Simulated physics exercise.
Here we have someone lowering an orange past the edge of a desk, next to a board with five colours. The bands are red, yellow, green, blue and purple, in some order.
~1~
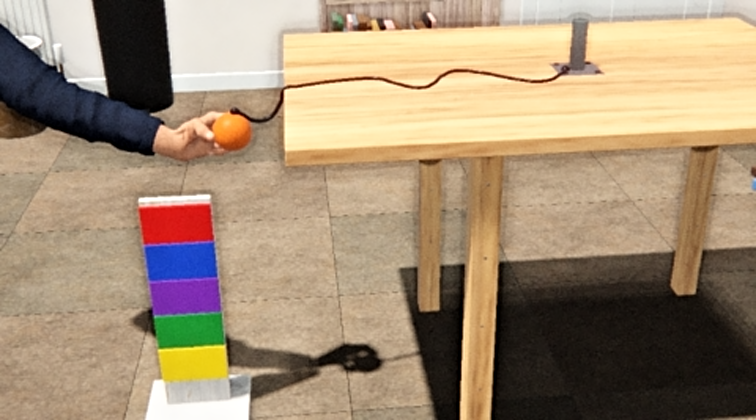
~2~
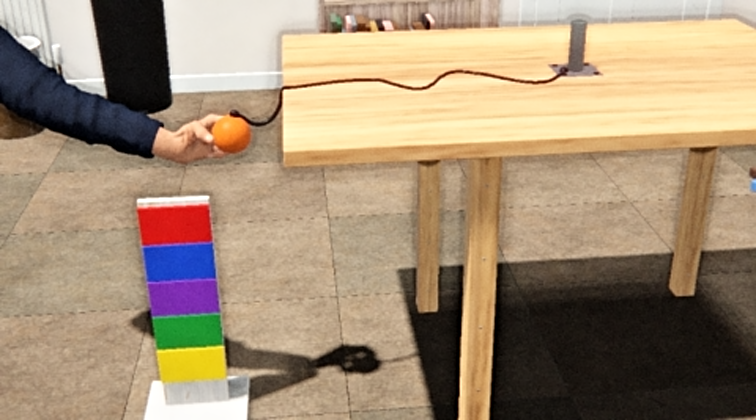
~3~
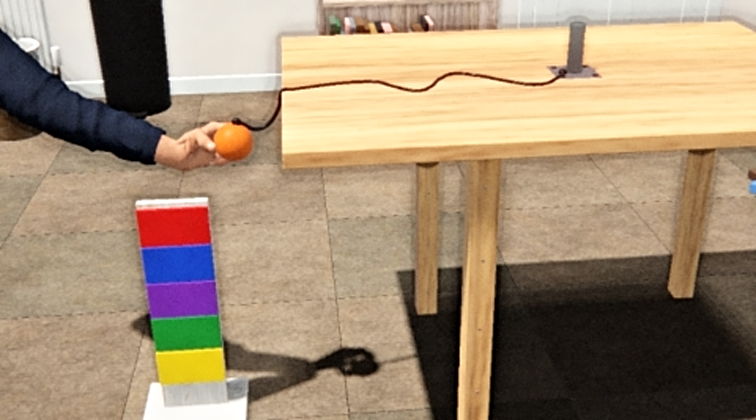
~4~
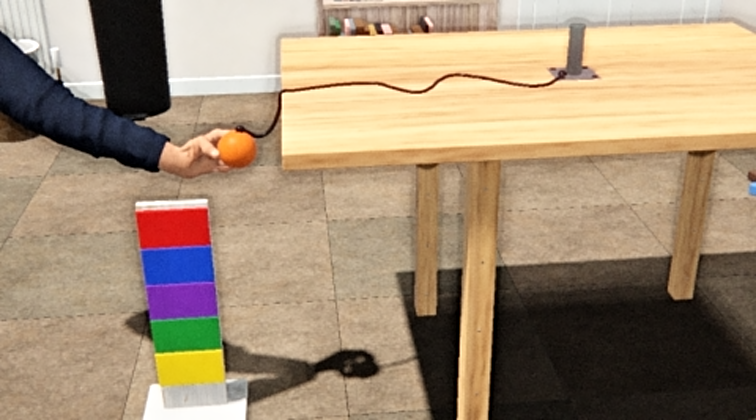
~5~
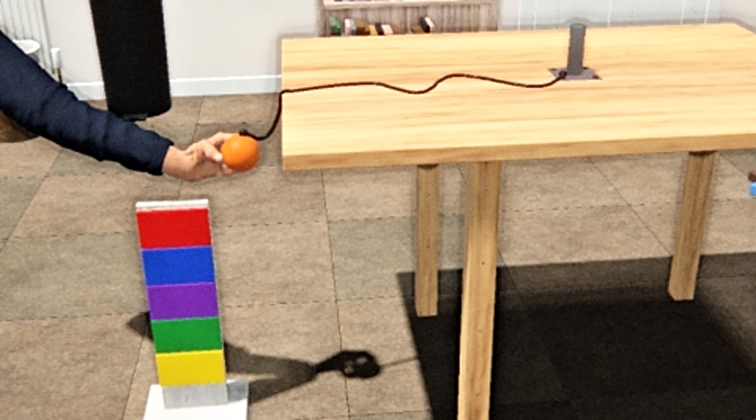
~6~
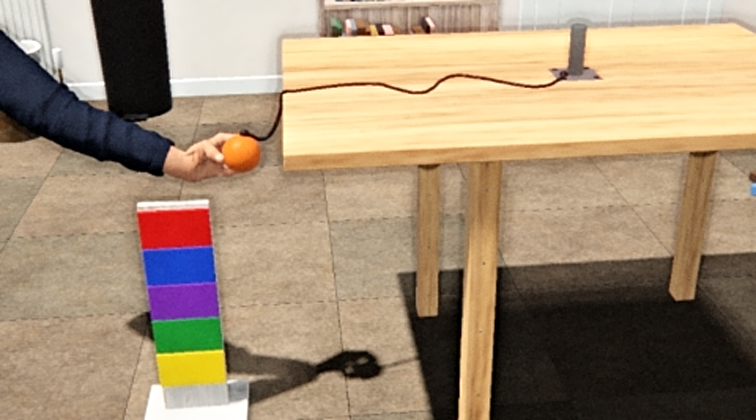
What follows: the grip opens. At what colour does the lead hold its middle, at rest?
The blue one.
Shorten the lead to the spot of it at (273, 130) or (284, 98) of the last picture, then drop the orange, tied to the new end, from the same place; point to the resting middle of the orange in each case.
Try by try, around (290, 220) and (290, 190).
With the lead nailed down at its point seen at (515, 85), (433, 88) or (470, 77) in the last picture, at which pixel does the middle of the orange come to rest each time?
Try by try, around (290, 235), (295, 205) and (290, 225).
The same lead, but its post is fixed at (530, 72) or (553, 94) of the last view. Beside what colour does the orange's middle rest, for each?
Try by try: Purple; purple.
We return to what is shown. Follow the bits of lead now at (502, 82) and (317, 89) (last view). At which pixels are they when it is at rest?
About (475, 80), and the other about (284, 137).
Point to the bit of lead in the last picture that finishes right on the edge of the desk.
Near (354, 85).
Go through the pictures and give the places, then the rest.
The first frame shows orange (232, 132); red (177, 226); blue (181, 262); purple (185, 298); green (190, 332); yellow (194, 365).
The second frame shows orange (232, 134); lead through (549, 81) (480, 74) (433, 84) (373, 80) (292, 88).
The third frame shows orange (234, 142).
The fourth frame shows orange (237, 149); lead through (548, 85) (479, 77) (431, 88) (372, 84) (291, 91).
The fifth frame shows orange (241, 153).
The sixth frame shows orange (241, 154); lead through (549, 85) (480, 78) (433, 88) (373, 84) (292, 92).
A little later, orange near (254, 256); level with blue.
Next, orange near (323, 244); level with blue.
Later still, orange near (280, 253); level with blue.
When it is over, orange near (287, 252); level with blue. The lead holds its middle at blue.
